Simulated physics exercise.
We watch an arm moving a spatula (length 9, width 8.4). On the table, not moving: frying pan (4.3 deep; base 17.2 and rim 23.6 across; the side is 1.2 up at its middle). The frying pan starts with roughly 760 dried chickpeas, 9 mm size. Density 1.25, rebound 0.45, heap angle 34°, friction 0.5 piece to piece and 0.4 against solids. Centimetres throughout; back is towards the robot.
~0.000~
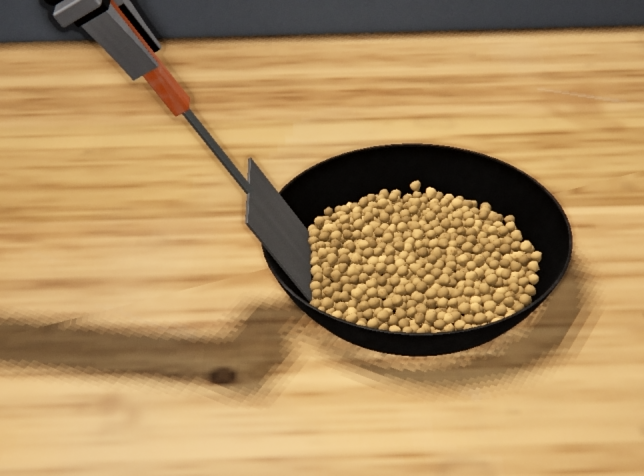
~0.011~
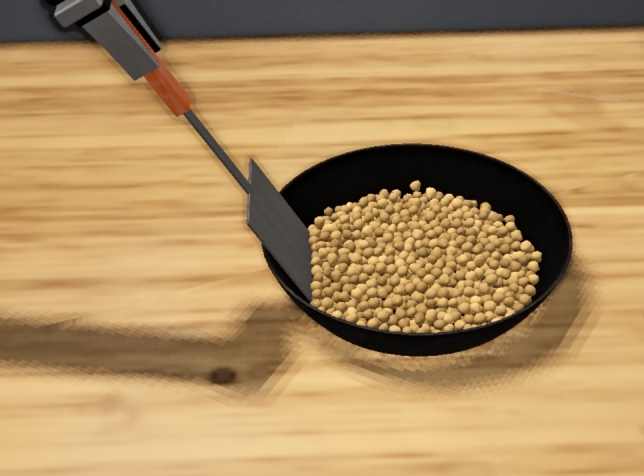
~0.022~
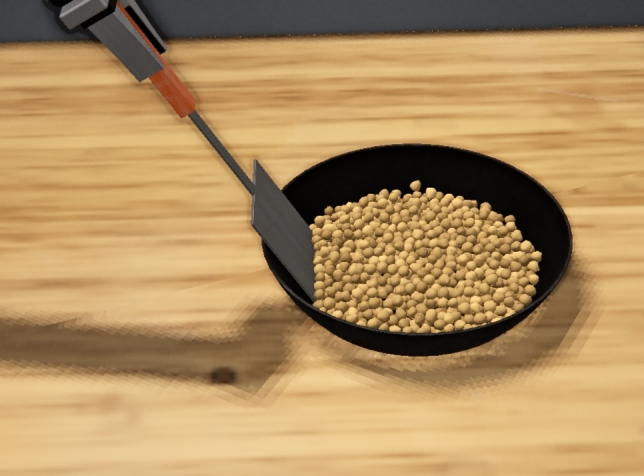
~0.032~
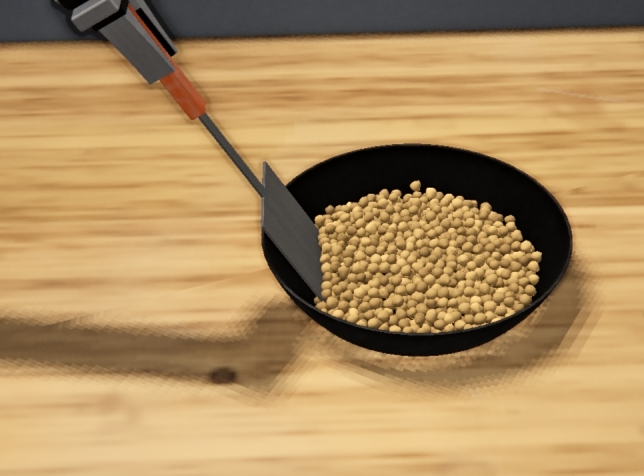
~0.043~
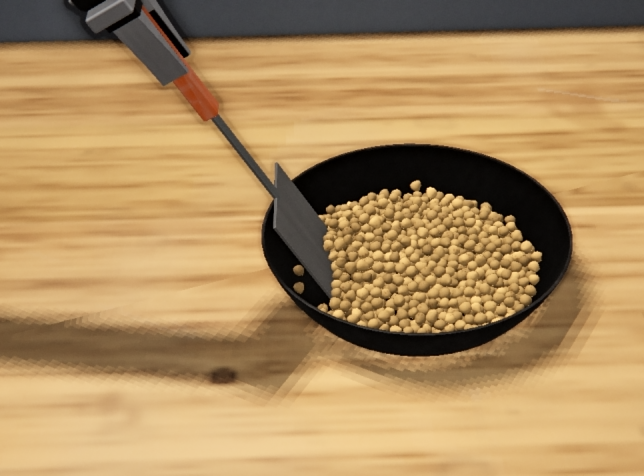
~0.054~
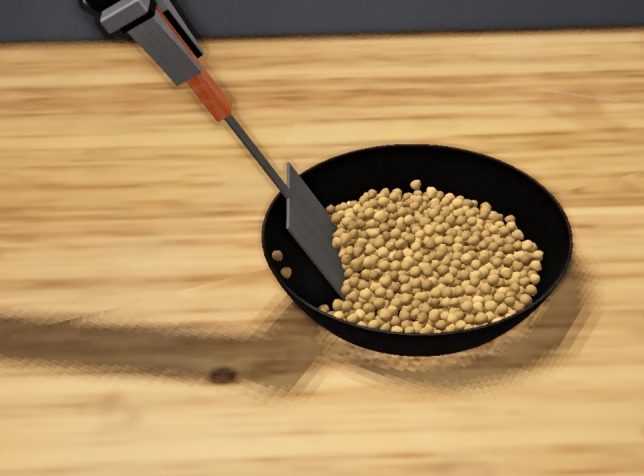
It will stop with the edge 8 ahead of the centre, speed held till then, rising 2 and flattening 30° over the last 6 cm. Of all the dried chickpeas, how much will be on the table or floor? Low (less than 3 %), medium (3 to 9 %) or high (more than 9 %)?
A high share, more than 9 %, ends on the table or floor.
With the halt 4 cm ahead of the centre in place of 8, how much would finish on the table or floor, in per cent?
It would be near 0 per cent.
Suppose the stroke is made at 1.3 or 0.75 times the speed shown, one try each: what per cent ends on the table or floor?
Some 20 and 10 per cent.
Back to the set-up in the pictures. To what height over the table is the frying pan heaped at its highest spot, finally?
Roughly 5.5 cm.
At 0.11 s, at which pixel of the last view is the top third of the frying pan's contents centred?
Around (427, 248).
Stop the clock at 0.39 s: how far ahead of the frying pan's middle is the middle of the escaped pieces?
Some 14 cm.
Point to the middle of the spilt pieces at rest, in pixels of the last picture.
Around (636, 270).
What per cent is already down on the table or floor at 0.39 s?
Some 10 per cent.
After 0.11 s, sloping 60°, highest piece 10 above the table; 757 in the frying pan, 2 on the blade or in flight.
After 0.16 s, sloping 50°, highest piece 14 above the table; 757 in the frying pan, 2 on the blade or in flight.
After 0.39 s, sloping 30°, highest piece 5 above the table; 666 in the frying pan, 84 on the table or floor, 9 on the blade or in flight.
After 1.44 s, sloping 30°, highest piece 5 above the table; 665 in the frying pan, 94 on the table or floor.
At rest, 665 in the frying pan, 94 on the table or floor. That is 12 % on the table or floor.
